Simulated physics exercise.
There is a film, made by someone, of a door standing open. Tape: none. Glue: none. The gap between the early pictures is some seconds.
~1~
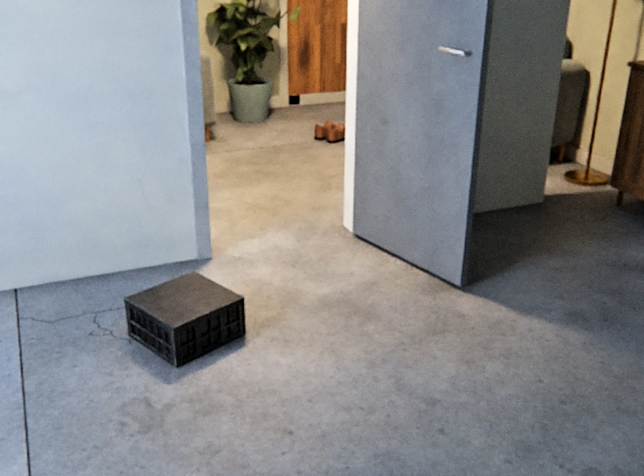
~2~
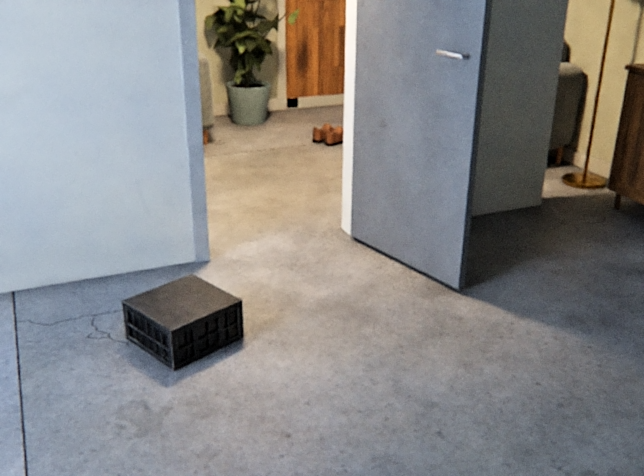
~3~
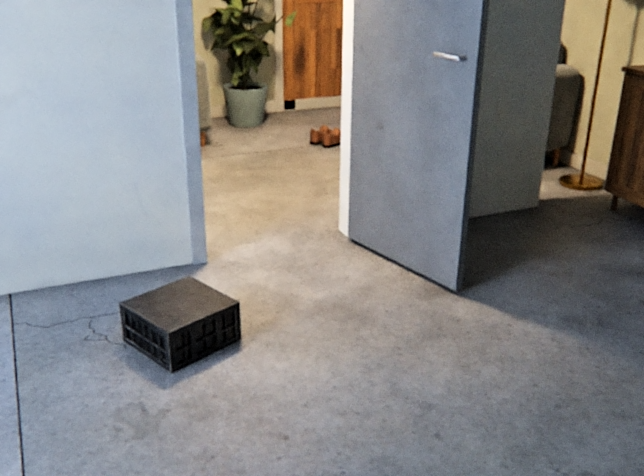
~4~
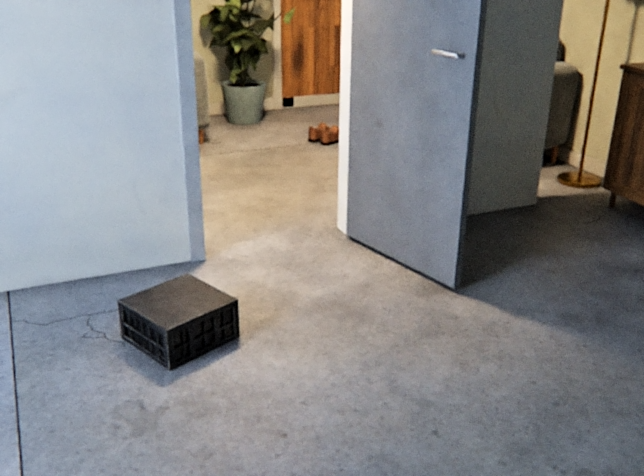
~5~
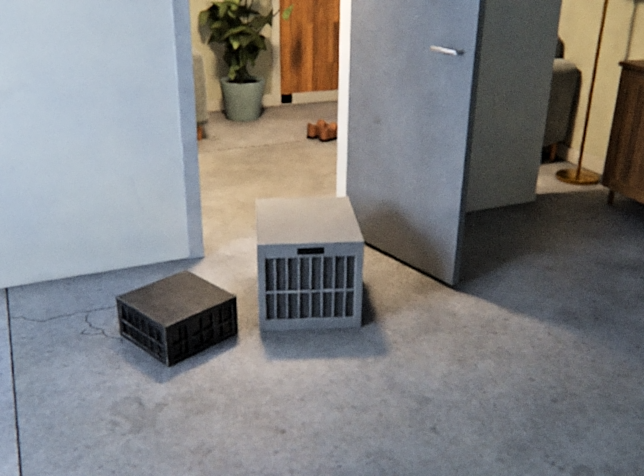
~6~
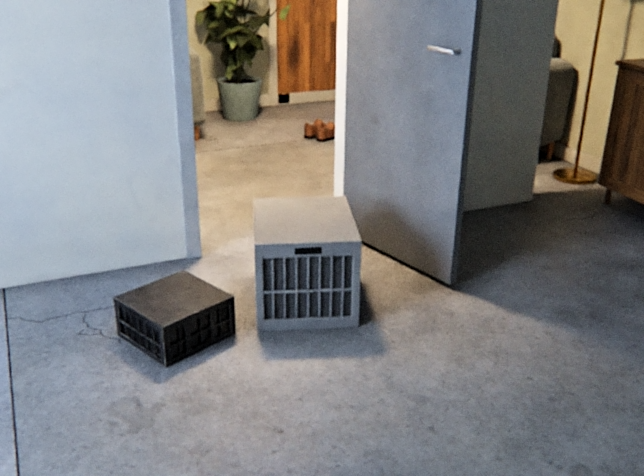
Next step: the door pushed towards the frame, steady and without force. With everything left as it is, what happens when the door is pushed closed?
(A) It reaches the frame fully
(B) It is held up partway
Answer: B.
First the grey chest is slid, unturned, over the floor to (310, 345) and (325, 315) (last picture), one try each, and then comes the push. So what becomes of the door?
Try 1: Door ends up flush. Try 2: Door stays partly open.
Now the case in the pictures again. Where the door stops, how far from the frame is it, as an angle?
About 70°.
Then, 0.40 s on from there, door at 95°.
Then, 0.60 s on from there, door at 84°.
Then, 0.90 s on from there, door at 68°.
In the end, door at 68°; both unmoved. At the end, from the last picture's camera, grey chest near (301, 260).
